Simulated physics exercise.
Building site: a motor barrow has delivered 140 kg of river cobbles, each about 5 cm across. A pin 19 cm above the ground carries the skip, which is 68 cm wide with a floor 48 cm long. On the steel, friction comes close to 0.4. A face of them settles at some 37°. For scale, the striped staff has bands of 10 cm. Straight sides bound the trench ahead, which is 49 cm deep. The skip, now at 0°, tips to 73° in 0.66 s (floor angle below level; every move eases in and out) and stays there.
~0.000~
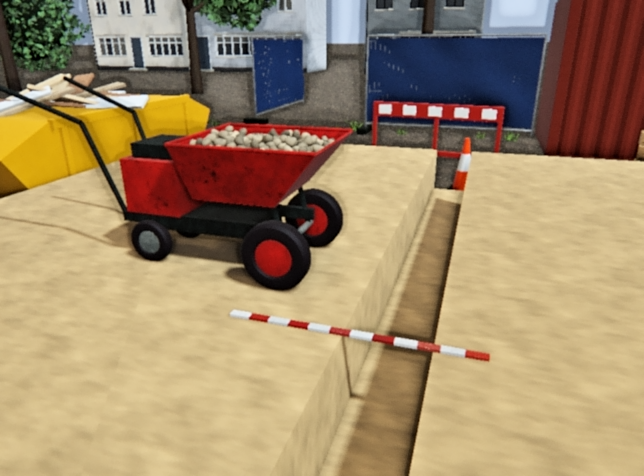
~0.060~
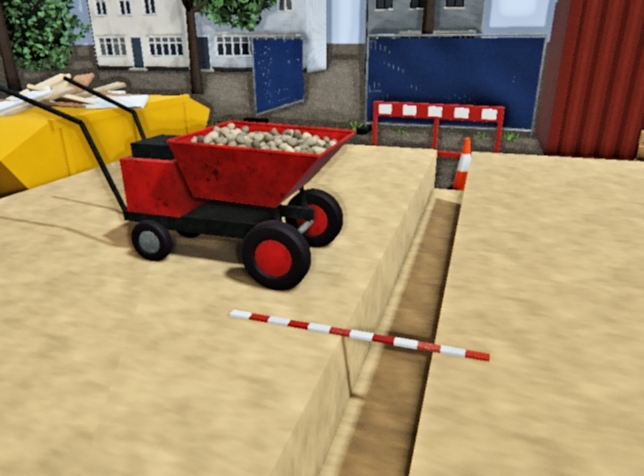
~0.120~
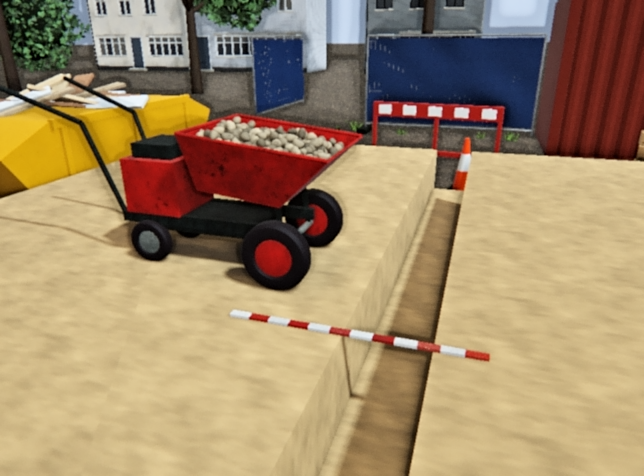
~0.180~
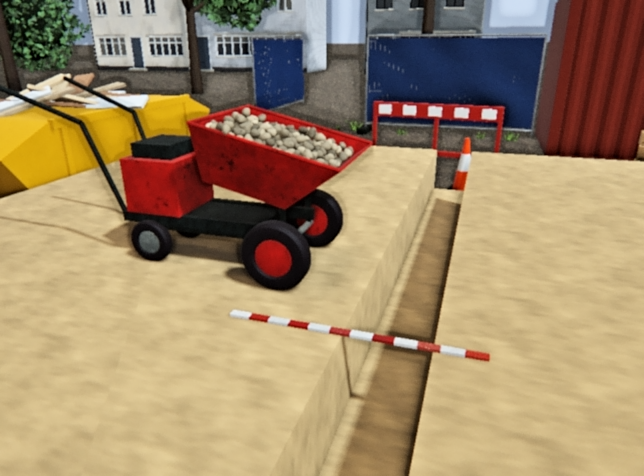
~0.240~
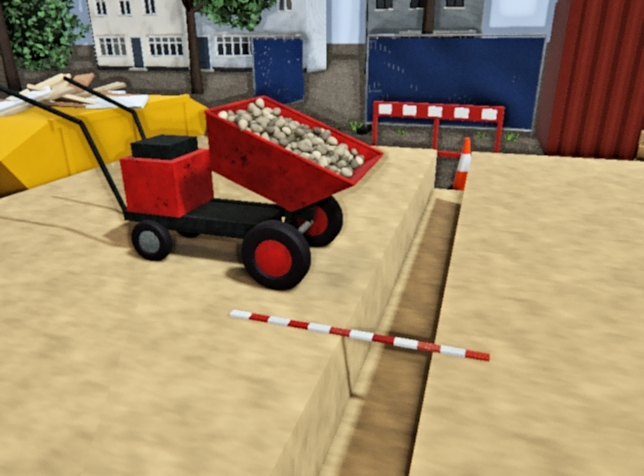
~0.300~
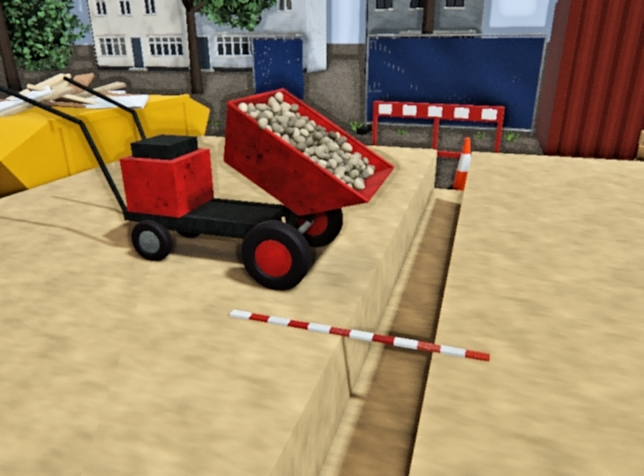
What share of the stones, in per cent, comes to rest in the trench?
About 64 per cent of the stones finish in the trench.
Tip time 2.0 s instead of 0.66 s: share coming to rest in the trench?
Then about 90 per cent.
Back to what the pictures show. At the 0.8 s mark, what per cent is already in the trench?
I'd say near 30 per cent at that time.
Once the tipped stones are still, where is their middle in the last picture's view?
(428, 344).
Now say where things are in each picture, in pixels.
The skip is at 0°, its lip at (315, 155); the top of the load is at (263, 136), in the first picture.
The skip is at 2°, its lip at (318, 156); the top of the load is at (251, 135); the stones move at 0.4 m/s on average, in the second picture.
Lip at (327, 162), floor tilted 6°, highest stones at (243, 129); the stones move at 0.8 m/s on average, in the third picture.
The skip is at 13°, its lip at (340, 171); the top of the load is at (247, 119); the stones move at 1.2 m/s on average, in the fourth picture.
The skip is at 22°, its lip at (354, 185); the top of the load is at (258, 112); the stones move at 1.4 m/s on average, in the fifth picture.
The skip is at 32°, its lip at (368, 202); the top of the load is at (276, 105); the stones move at 1.5 m/s on average, in the sixth picture.
After 0.5 s the floor is at 62°; 100 % in the skip; the foremost stones are at (396, 231).
After 0.8 s the floor is at 73°; 55 % in the skip, 32 % in the trench, 13 % past the trench; the foremost stones are at (483, 280).
After 1.1 s the floor is at 73°; 10 % in the skip, 53 % in the trench, 37 % past the trench; the foremost stones are past the picture's edge.
After 3.1 s the floor is at 73°; 0 % in the skip, 64 % in the trench, 36 % past the trench; the foremost stones are past the picture's edge.
